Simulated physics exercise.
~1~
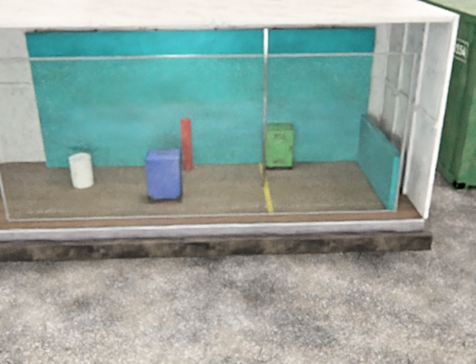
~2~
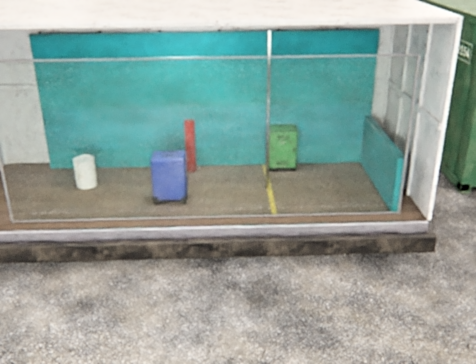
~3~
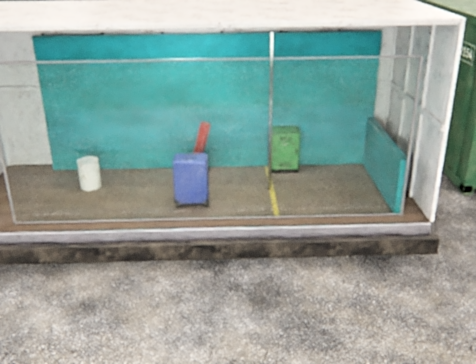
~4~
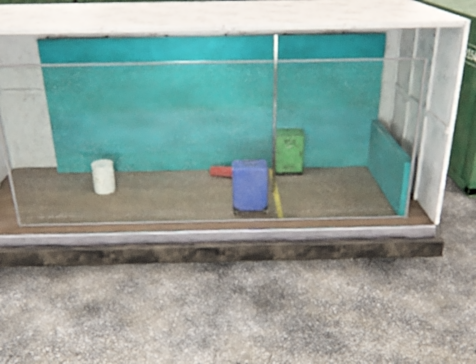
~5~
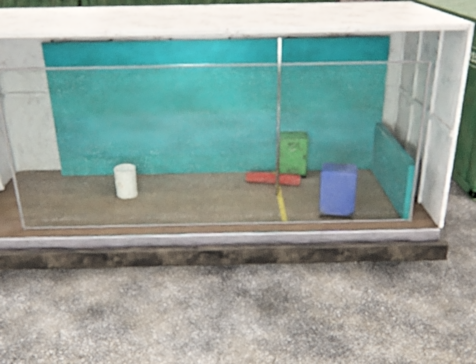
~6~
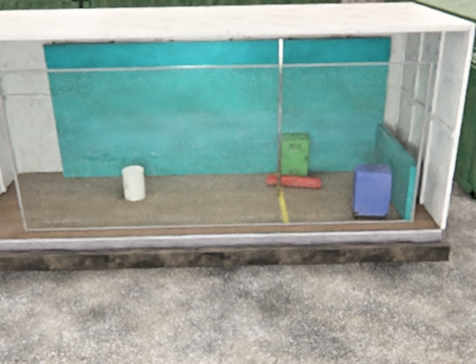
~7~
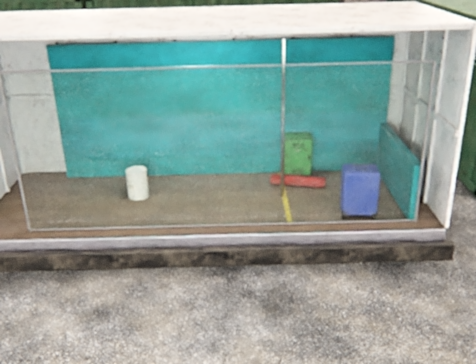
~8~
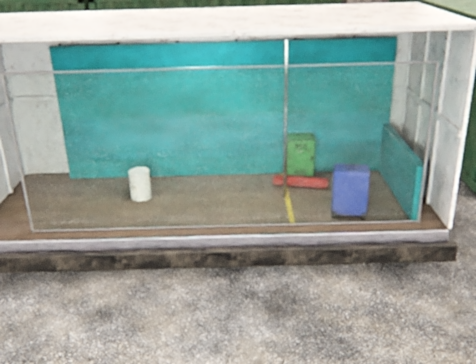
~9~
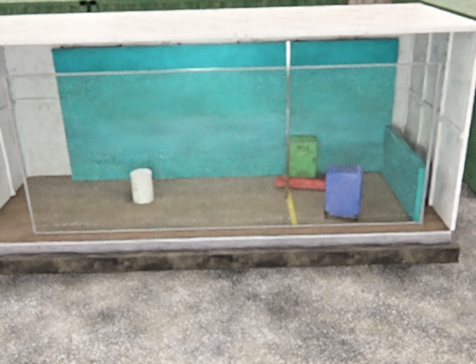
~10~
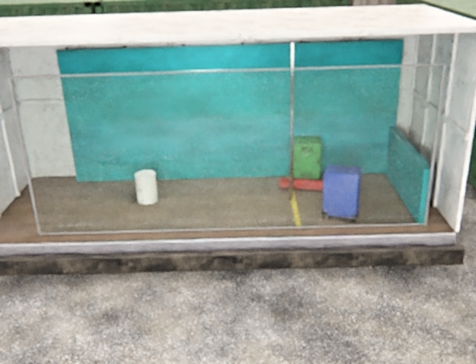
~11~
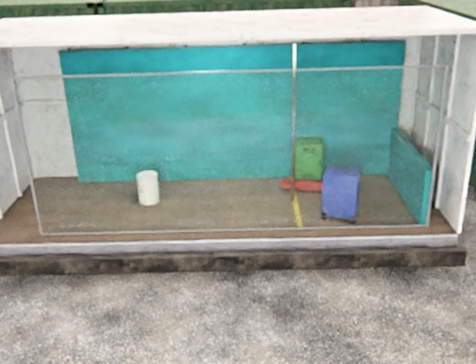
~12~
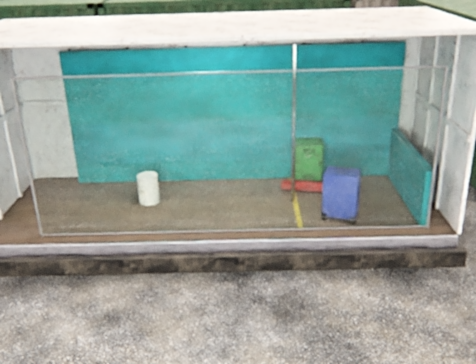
A blue wheeled case in a teal-backed bay rolled right as the red roll toppled onto its side and slid over the yellow line; the case then drifted back left and stopped, while the white drum stayed upright, well short of the line.
